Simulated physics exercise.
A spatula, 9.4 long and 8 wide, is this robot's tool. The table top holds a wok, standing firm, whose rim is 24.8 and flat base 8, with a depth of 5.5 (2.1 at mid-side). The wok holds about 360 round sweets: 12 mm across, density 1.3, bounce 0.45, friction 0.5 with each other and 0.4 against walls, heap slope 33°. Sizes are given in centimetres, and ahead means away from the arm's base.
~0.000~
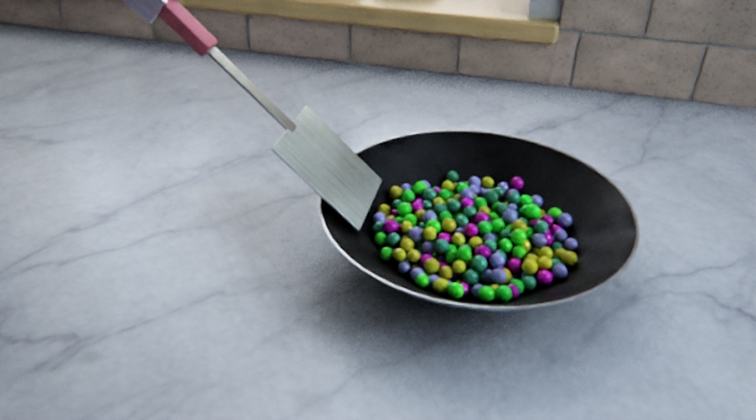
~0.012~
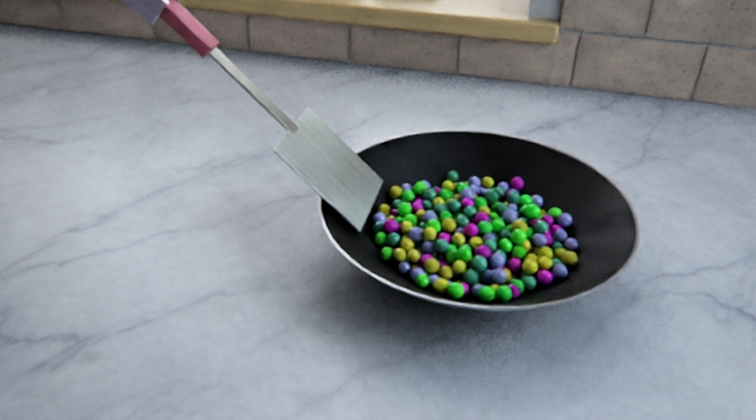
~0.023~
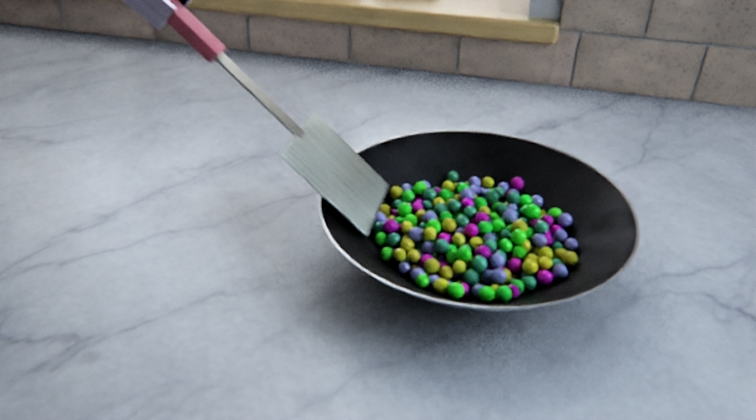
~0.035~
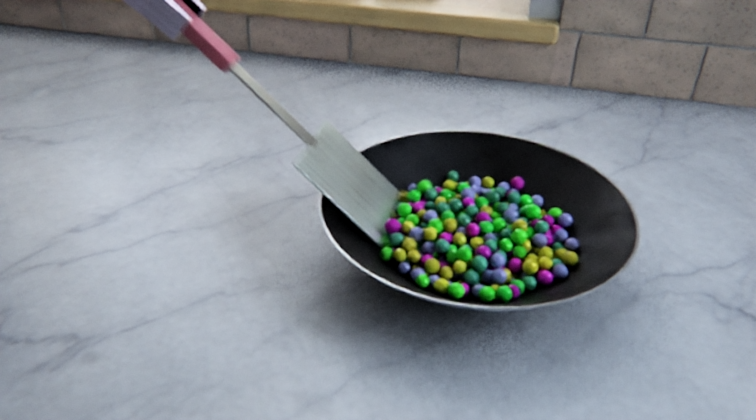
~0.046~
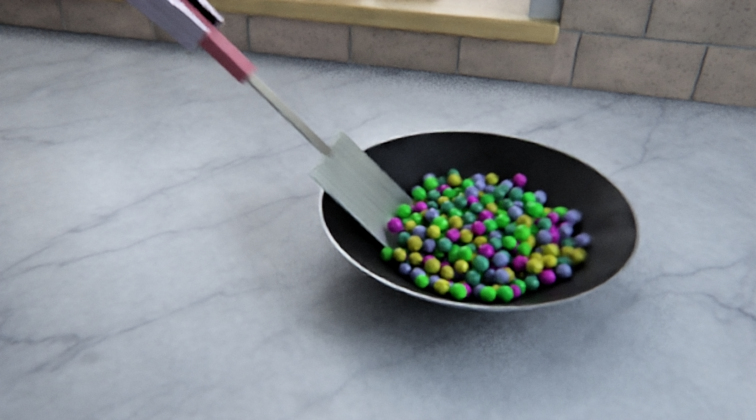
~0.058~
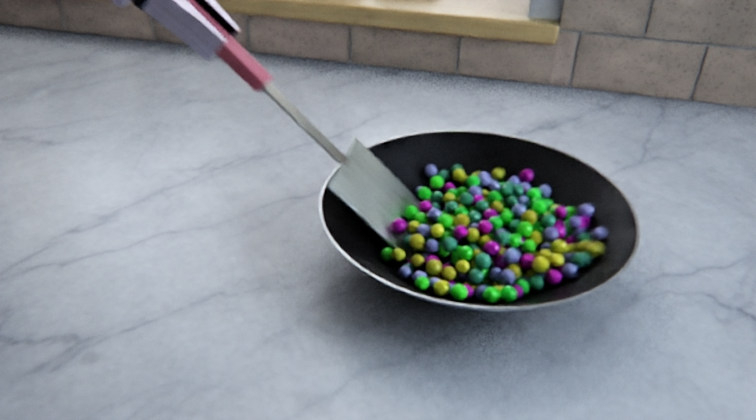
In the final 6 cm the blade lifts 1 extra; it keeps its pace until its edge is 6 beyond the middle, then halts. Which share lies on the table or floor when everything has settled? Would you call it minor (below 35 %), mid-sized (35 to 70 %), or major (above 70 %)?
I would call it mid-sized.
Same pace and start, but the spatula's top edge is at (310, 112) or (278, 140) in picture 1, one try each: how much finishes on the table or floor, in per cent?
Close to 55 and 35 percent respectively.
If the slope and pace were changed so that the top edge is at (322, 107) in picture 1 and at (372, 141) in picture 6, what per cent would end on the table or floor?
About 50 per cent.
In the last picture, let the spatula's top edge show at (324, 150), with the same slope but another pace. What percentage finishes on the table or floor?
About 20 percent.
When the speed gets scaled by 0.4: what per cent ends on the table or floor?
Near 15 in a hundred.
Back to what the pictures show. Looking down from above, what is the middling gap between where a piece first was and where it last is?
Distance: Near 13 cm.
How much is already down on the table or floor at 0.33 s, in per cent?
Around 35 percent.
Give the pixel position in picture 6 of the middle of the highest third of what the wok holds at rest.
The centre sits close to (576, 239).
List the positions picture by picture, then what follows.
In the first picture, the spatula top edge at (290, 126), sloping 43°; upper third of the load around (470, 226), from x 380 to 570, top at y 175; 356 in the wok.
In the second picture, the spatula top edge at (291, 127), sloping 43°; upper third of the load around (470, 227), from x 380 to 570, top at y 175.
In the third picture, the spatula top edge at (297, 132), sloping 43°; upper third of the load around (471, 227), from x 380 to 570, top at y 175.
In the fourth picture, the spatula top edge at (311, 141), sloping 43°; upper third of the load around (473, 226), from x 385 to 570, top at y 175.
In the fifth picture, the spatula top edge at (326, 151), sloping 43°; upper third of the load around (478, 223), from x 385 to 580, top at y 175.
In the sixth picture, the spatula top edge at (342, 160), sloping 43°; upper third of the load around (497, 221), from x 390 to 600, top at y 170; 356 in the wok.
After 0.09 s, sloping 43°, highest piece 7 above the table; 356 in the wok.
After 0.11 s, sloping 43°, highest piece 8 above the table; 348 in the wok, 8 on the blade or in flight.
After 0.33 s, sloping 43°, highest piece 7 above the table; 188 in the wok, 129 on the table or floor, 39 on the blade or in flight.
After 1.38 s, sloping 43°, highest piece 6 above the table; 187 in the wok, 169 on the table or floor.
In the end, 187 in the wok, 169 on the table or floor. That is 47 % on the table or floor.
